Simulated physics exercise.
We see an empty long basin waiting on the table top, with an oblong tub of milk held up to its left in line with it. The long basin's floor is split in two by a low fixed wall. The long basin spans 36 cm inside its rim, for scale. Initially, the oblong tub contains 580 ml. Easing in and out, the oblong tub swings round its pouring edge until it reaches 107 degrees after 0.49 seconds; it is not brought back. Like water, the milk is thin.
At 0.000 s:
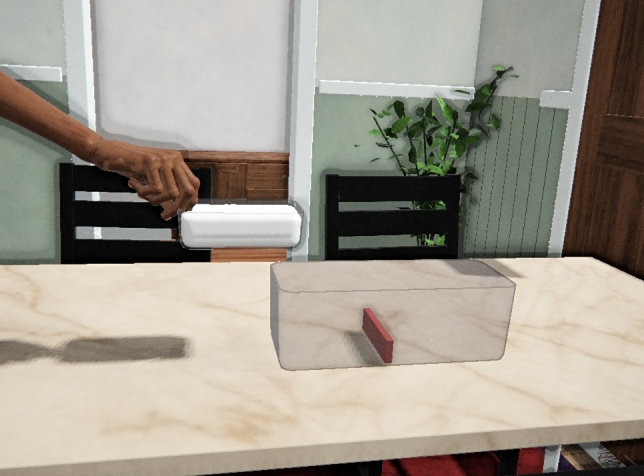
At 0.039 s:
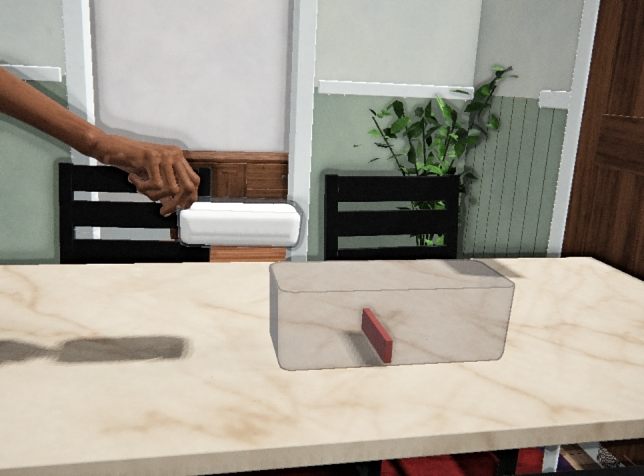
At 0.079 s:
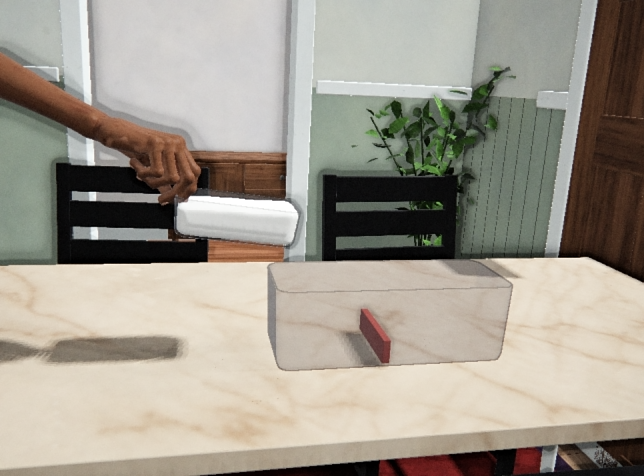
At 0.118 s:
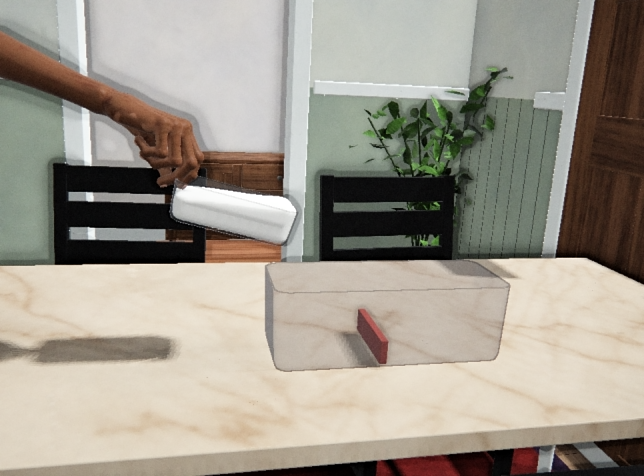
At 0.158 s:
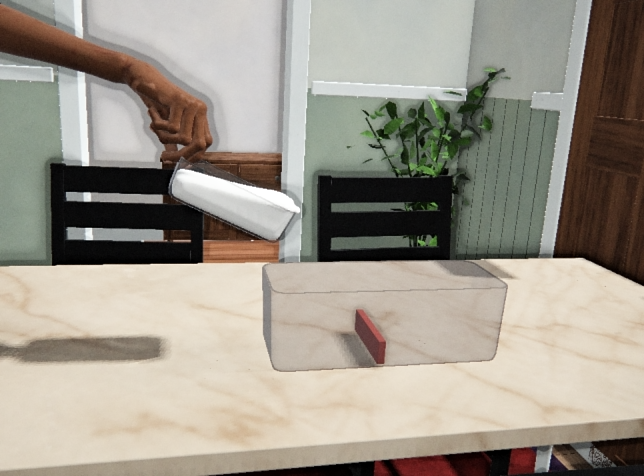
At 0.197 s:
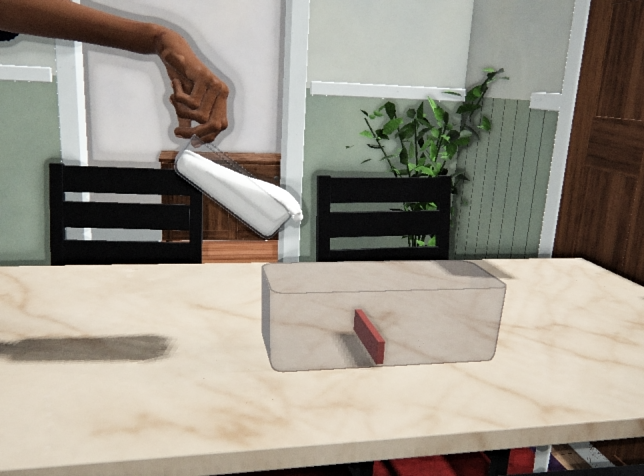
A hand holding a white oblong tub above the left side of a marble-patterned table tilts it steadily down toward the right, wrist rising, while a long see-through basin with a small red piece stays still on the table.
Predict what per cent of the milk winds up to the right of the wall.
Roughly 40 per cent is past the wall.
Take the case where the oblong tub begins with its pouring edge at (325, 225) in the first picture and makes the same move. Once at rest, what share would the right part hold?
In that case roughly 55 per cent.
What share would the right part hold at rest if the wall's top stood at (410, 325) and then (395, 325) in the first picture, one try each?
One try each: Around 10 percent and then around 15 percent.
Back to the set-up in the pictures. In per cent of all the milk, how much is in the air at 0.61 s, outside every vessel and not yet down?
Airborne share: Near 7 %.
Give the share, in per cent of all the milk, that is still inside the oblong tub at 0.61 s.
1 per cent or thereabouts.
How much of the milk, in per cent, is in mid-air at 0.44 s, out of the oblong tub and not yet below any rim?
Some 64 per cent, I reckon.
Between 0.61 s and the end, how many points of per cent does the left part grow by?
About 10 percent.
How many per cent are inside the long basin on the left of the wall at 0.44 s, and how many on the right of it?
I'd say about 20 left and about 0 right.
After 0.44 s the tilt is 104° and 15 per cent is still to pour, 21 is left of the wall and 0 right of it.
After 0.61 s the tilt is 107° and 1 per cent is still to pour, 44 is left of the wall and 47 right of it.
After 0.79 s the tilt is 107° and 0 per cent is still to pour, 50 is left of the wall and 33 right of it.
After 0.99 s the tilt is 107° and 0 per cent is still to pour, 53 is left of the wall and 39 right of it.
In the end 54 per cent lies left of the wall, 40 right of it and 7 outside.
